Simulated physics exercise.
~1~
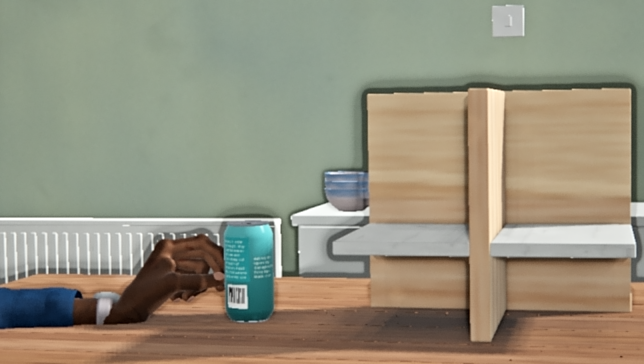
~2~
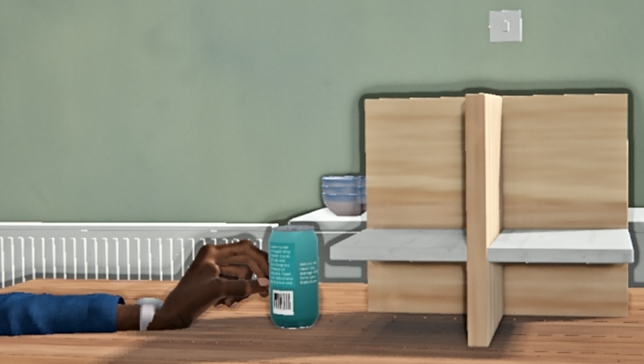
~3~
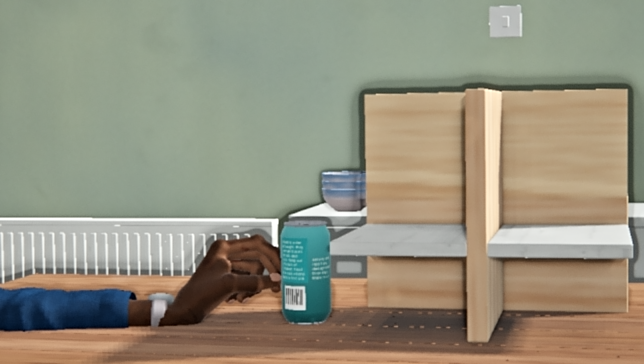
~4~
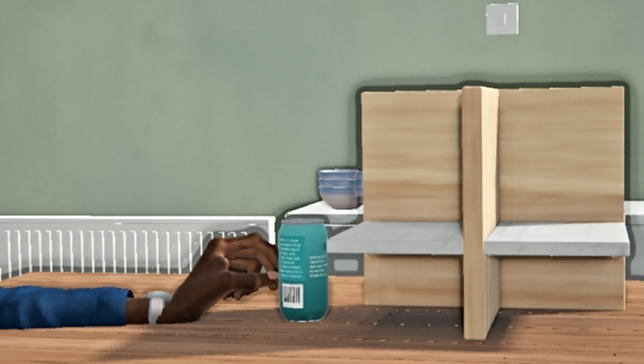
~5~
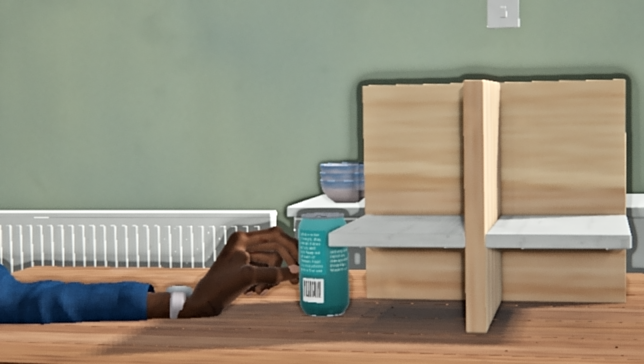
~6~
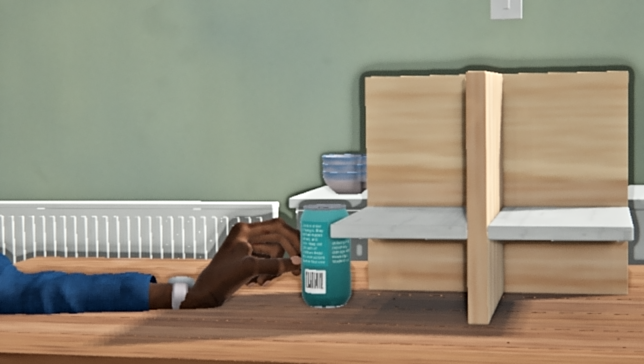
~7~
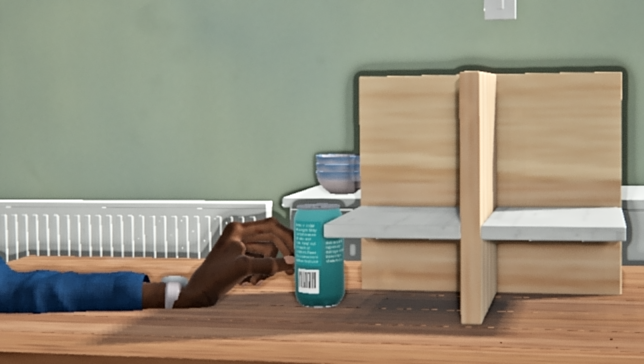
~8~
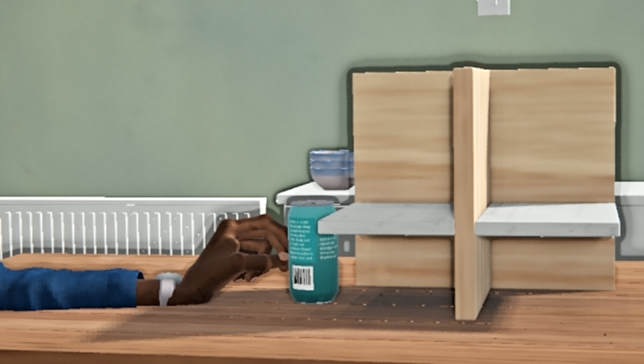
Hand pushing a turquoise can rightwards across a wooden surface towards a low shelf, the can stopping against the shelf's edge.
